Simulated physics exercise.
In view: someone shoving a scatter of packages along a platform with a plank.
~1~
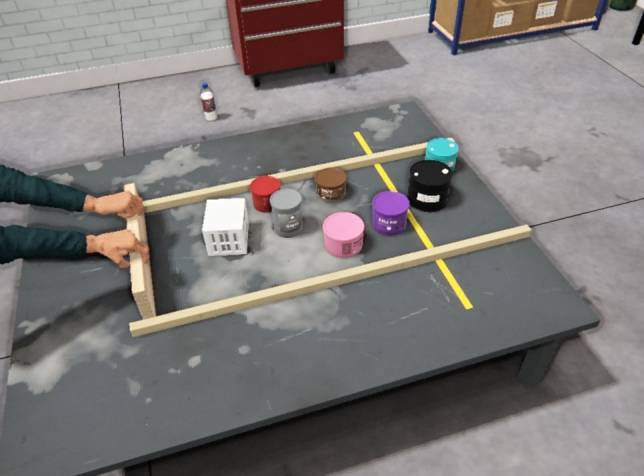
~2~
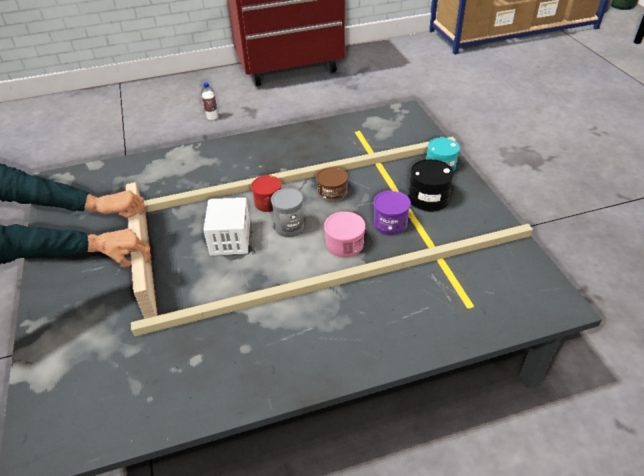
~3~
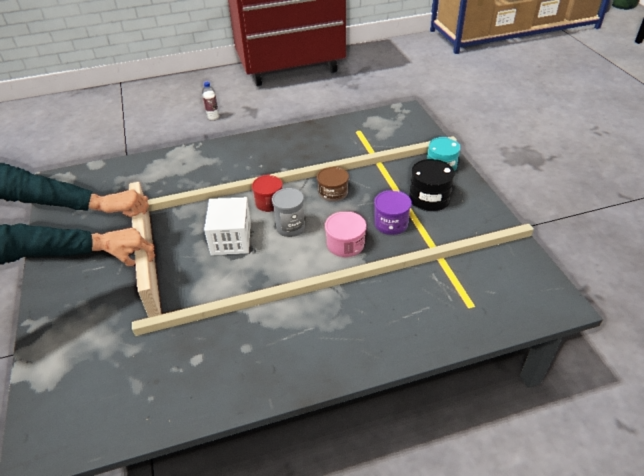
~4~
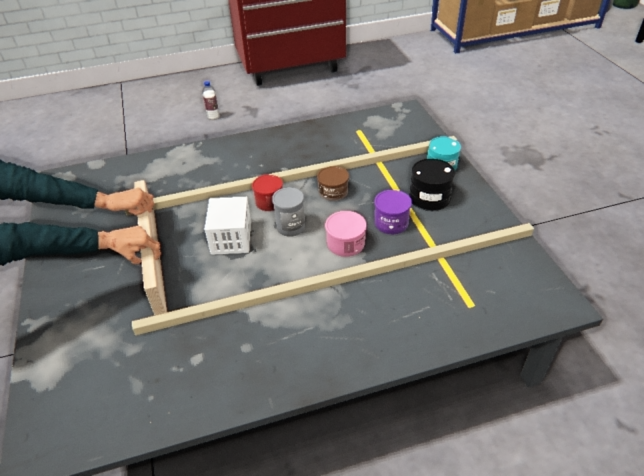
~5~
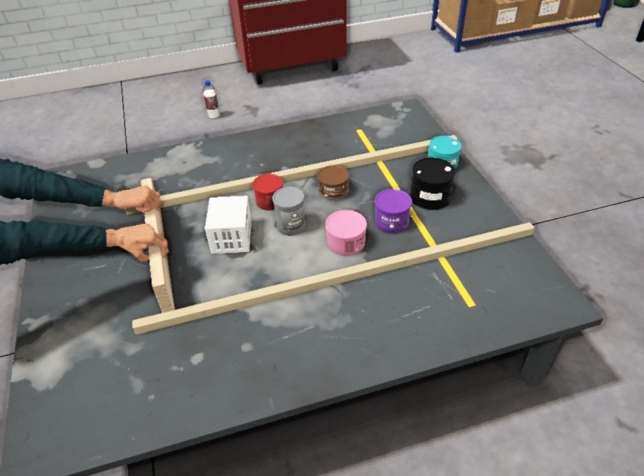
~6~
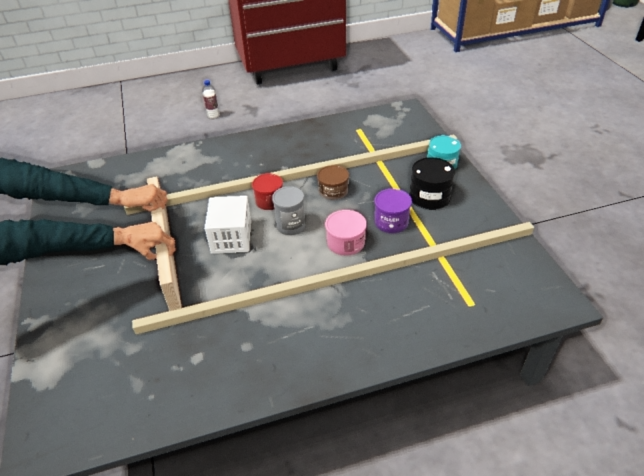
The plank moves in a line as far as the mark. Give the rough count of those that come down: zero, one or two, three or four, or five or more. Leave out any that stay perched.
The number that fall off is zero.
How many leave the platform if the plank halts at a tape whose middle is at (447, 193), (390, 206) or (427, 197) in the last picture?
It would be 4, 0 and 2.
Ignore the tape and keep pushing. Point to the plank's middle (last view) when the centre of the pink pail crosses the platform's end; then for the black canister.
At (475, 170) for the pink pail; at (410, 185) for the black canister.
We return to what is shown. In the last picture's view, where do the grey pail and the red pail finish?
First (450, 176), then (400, 163).
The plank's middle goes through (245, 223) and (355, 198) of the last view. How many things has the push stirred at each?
By then 2, and 7.
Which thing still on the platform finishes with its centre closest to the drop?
That is the black canister.
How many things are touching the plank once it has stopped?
The number is 3.
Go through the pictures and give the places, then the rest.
In the first picture, turquoise canister (441, 157); black canister (429, 186); purple pail (390, 214); plank (139, 249); tape (403, 205).
In the second picture, black canister (430, 185); pink pail (345, 235).
In the third picture, purple pail (392, 213); grey pail (289, 213).
In the fourth picture, turquoise canister (443, 155); red pail (268, 193).
In the fifth picture, black canister (432, 184); plank (157, 243).
In the sixth picture, turquoise canister (443, 154); black canister (432, 183); purple pail (392, 211); plank (164, 241); tape (406, 202).
Soon after, none off yet; turquoise canister at rest near (443, 154); black canister at rest near (432, 183); purple pail at rest near (392, 211).
After that, none off yet; turquoise canister at rest near (443, 154); black canister displaced a little near (442, 181); purple pail displaced about its own width near (424, 208).
In the end, the number that fall off is zero.
